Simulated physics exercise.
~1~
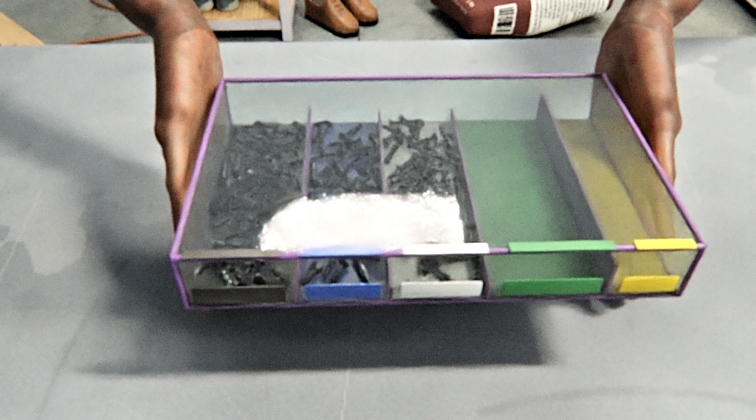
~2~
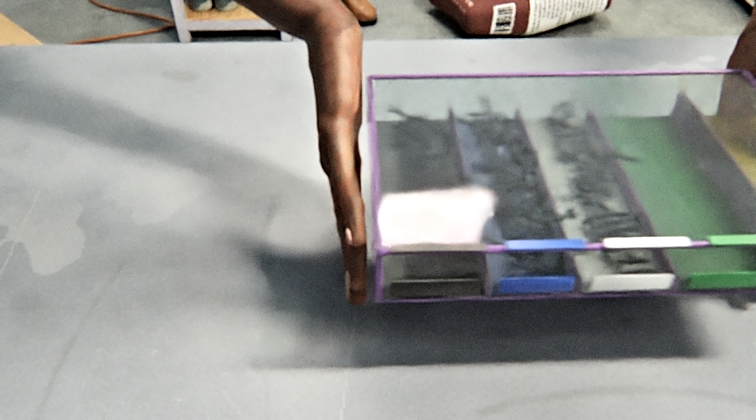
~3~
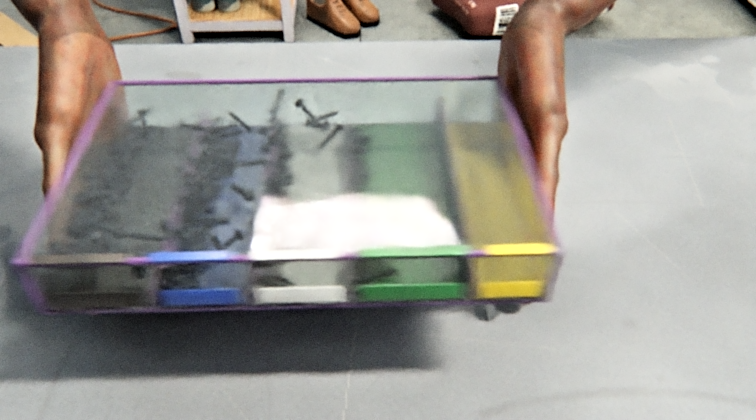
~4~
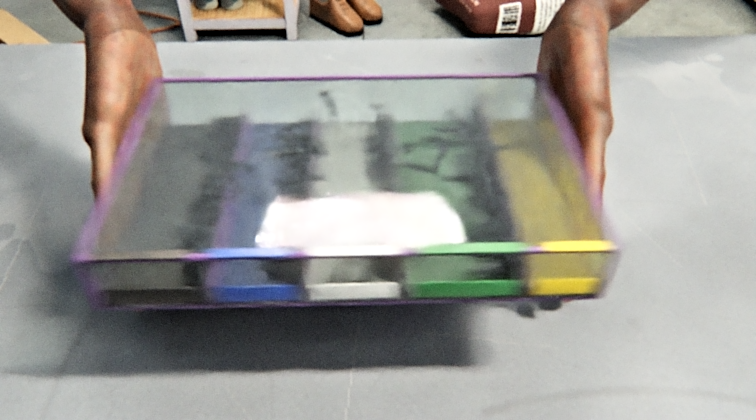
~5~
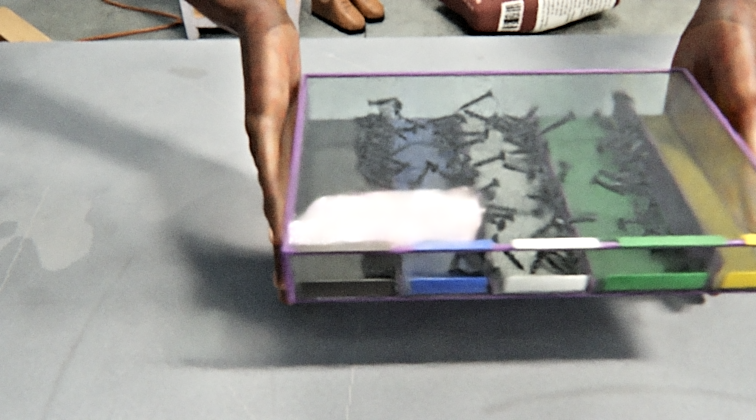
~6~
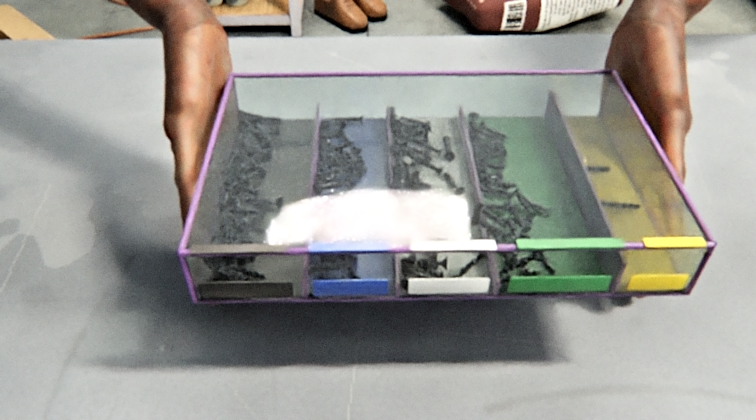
Hands shaking a clear-lidded, partitioned box of black screws right and left above a grey table, pieces spreading into the green section.
